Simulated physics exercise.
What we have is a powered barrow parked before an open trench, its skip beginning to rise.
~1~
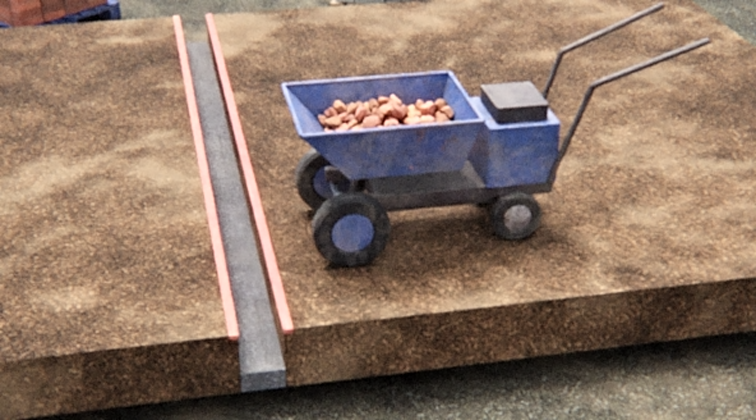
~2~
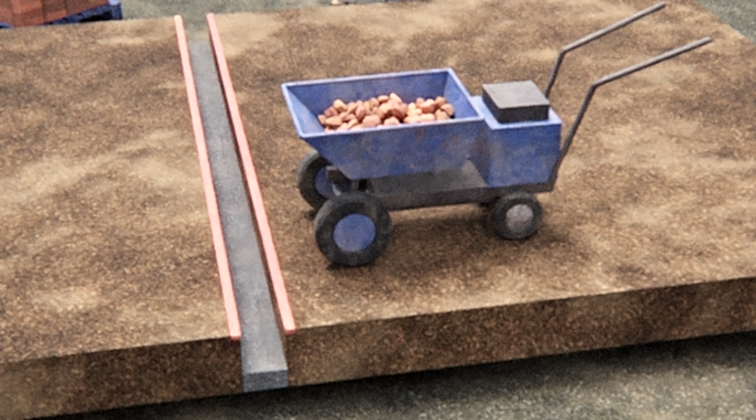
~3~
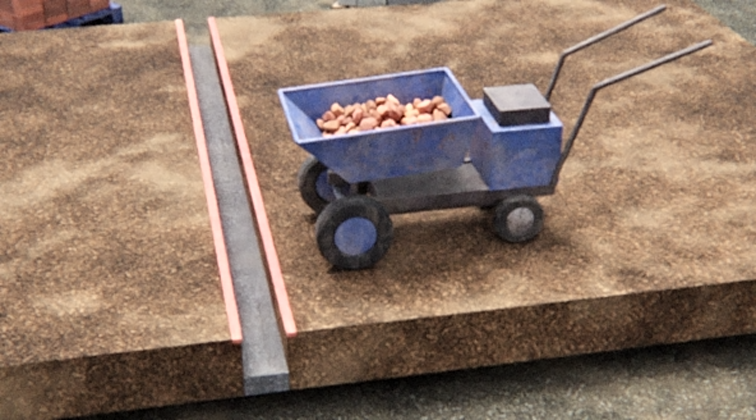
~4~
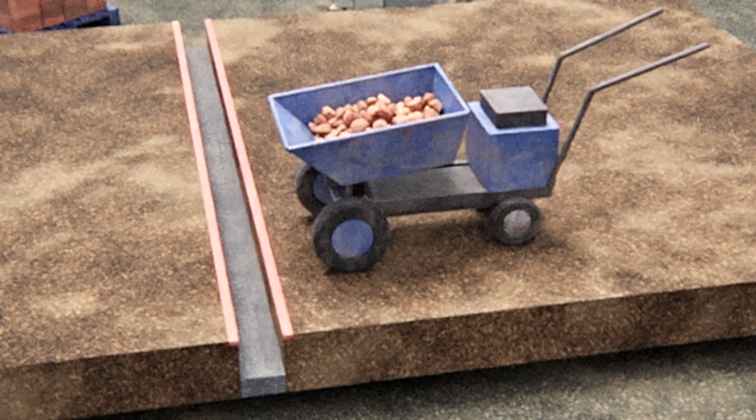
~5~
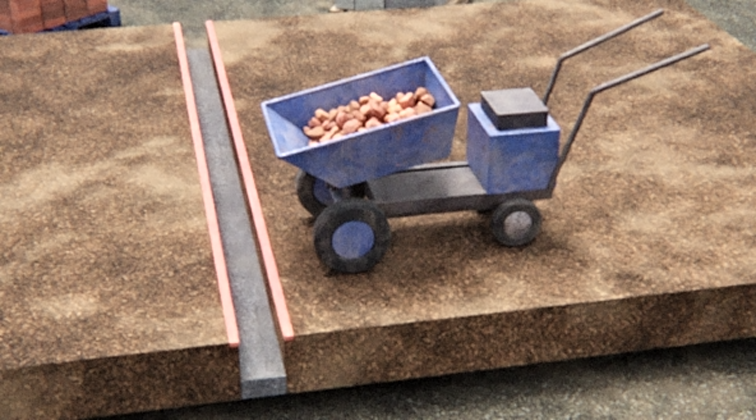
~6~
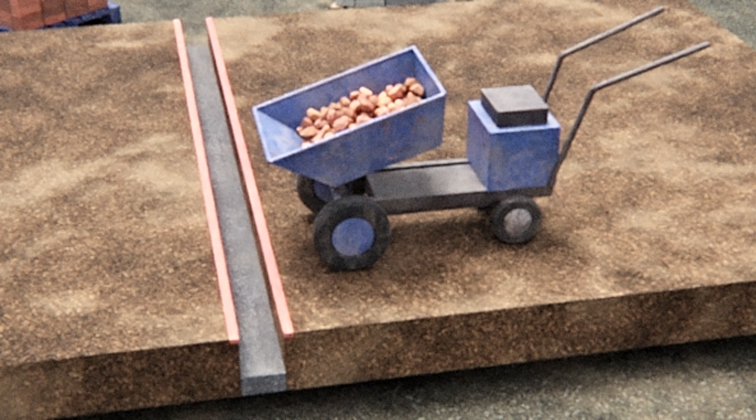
On a patch of brown ground beside a narrow trench edged with pink strips, a blue powered barrow stood still while its skip, loaded with reddish lumps of rubble, slowly tilted toward the left.
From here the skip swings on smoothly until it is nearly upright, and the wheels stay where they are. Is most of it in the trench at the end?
The trench ends with less than half of it.
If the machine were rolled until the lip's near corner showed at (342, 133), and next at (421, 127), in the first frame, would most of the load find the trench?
In turn: The larger part; the smaller part.
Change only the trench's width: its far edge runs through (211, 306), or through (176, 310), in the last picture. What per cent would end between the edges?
First some 60, then 100 per cent.
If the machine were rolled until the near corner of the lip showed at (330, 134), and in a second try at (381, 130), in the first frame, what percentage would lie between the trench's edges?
About 70 and 50 per cent.
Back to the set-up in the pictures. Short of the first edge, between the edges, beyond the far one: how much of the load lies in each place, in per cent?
Short near 0; between near 10; beyond near 65.
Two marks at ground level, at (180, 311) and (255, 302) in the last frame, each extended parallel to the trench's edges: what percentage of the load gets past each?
First some 20, then 70 per cent.
Soon after the last picture, skip tipped steeply; all in the skip.
A little later, skip tipped steeply; most in the skip; a stray few in or heaped over the trench; a small part beyond it.
Later still, skip tipped right over; about a quarter in the skip; a small part in or heaped over the trench; about two thirds beyond it.
By the end, skip tipped right over; about a quarter in the skip; a small part in or heaped over the trench; about two thirds beyond it.
